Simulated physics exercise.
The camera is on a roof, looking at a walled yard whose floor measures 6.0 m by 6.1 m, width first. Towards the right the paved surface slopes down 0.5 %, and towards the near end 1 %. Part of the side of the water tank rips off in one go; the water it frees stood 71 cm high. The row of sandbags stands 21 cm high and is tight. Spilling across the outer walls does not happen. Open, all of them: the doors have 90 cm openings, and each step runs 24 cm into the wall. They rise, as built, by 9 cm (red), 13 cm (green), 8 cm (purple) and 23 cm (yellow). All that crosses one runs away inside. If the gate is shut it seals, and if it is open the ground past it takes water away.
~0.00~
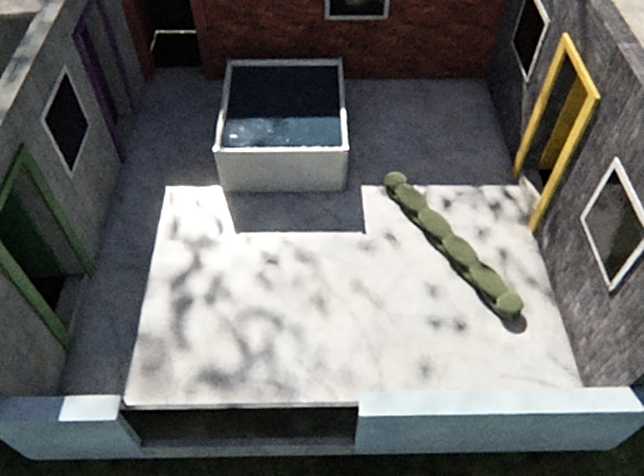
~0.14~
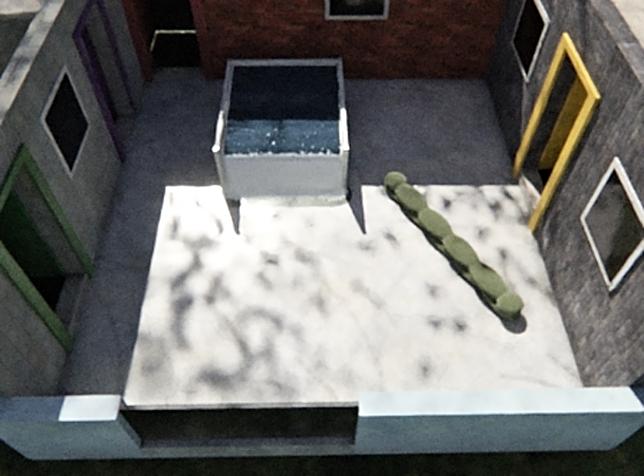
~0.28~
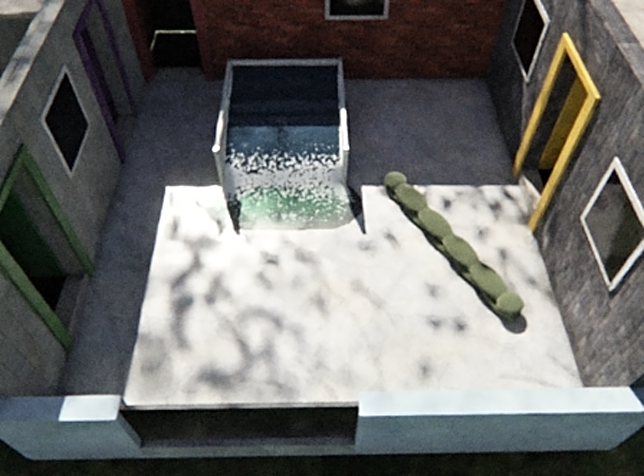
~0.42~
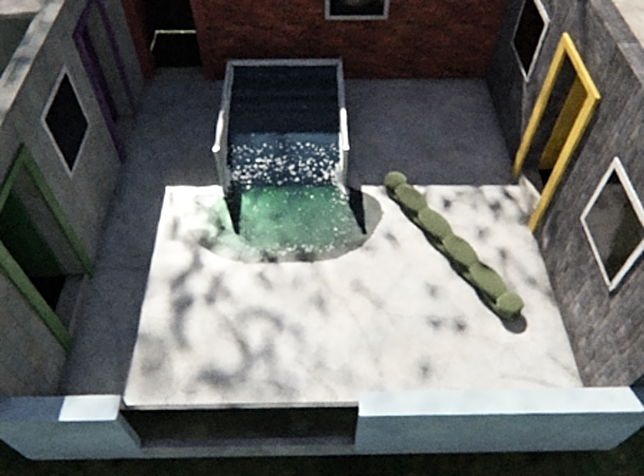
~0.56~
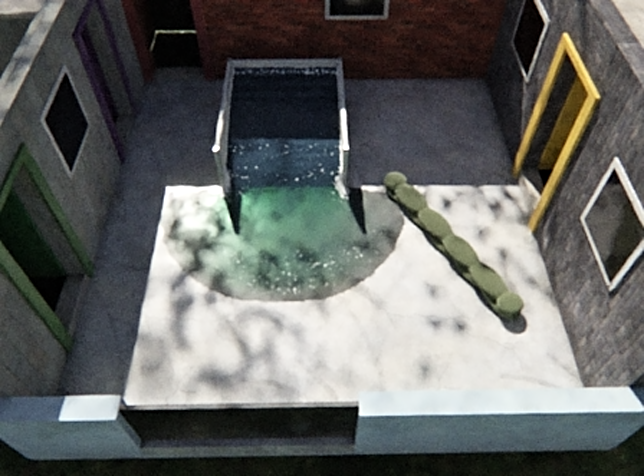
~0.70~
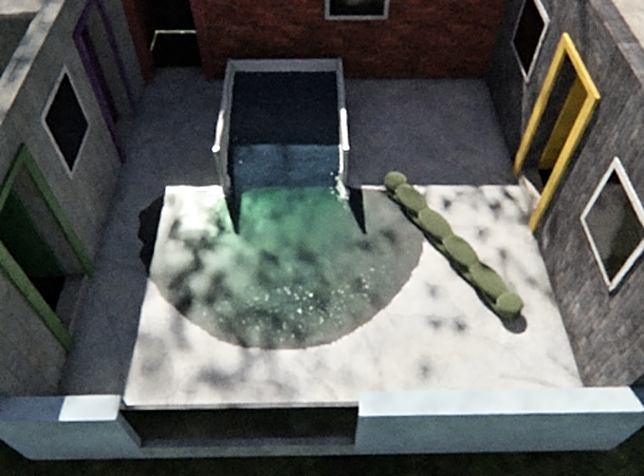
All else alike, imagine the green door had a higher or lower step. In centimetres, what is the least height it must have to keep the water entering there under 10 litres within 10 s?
14 cm.
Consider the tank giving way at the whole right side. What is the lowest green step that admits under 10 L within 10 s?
I'd say close to 9.5 cm.
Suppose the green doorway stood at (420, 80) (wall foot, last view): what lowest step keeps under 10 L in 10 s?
Something near 6.5 cm.
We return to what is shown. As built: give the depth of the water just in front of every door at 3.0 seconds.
In cm - red: 0, green: 17, purple: 0, yellow: 0.
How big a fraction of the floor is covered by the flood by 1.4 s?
The wet part is about 45 per cent.
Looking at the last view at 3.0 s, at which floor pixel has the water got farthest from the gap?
Around (589, 419).
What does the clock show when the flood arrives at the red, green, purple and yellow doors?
Front arrival: Red 5.5 seconds, green 1.3 seconds, purple 4.5 seconds, yellow 3.4 seconds.
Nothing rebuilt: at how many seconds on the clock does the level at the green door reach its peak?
Some 3.2 s, more or less.
After 1.4 s water covers 45 % of the floor, deepest (34 cm) near (280, 423); 4 cm at the green door, 0 litres in over its 13 cm step.
After 3.0 s water covers 50 % of the floor, deepest (39 cm) near (589, 419); 17 cm at the green door, 1 litre in over its 13 cm step.
After 10.0 s water covers 95 % of the floor, deepest (10 cm) near (508, 420); 7 cm at the green door, 13 litres in over its 13 cm step.
At the green door as built, the water arrived by 1.3 s and peaked near 19 cm at 3.2 s.
With a step of 12.5 cm, 15 litres would have come in within the 10 s; with 17 cm, 3 litres. So under 10 litres takes about 14 cm.
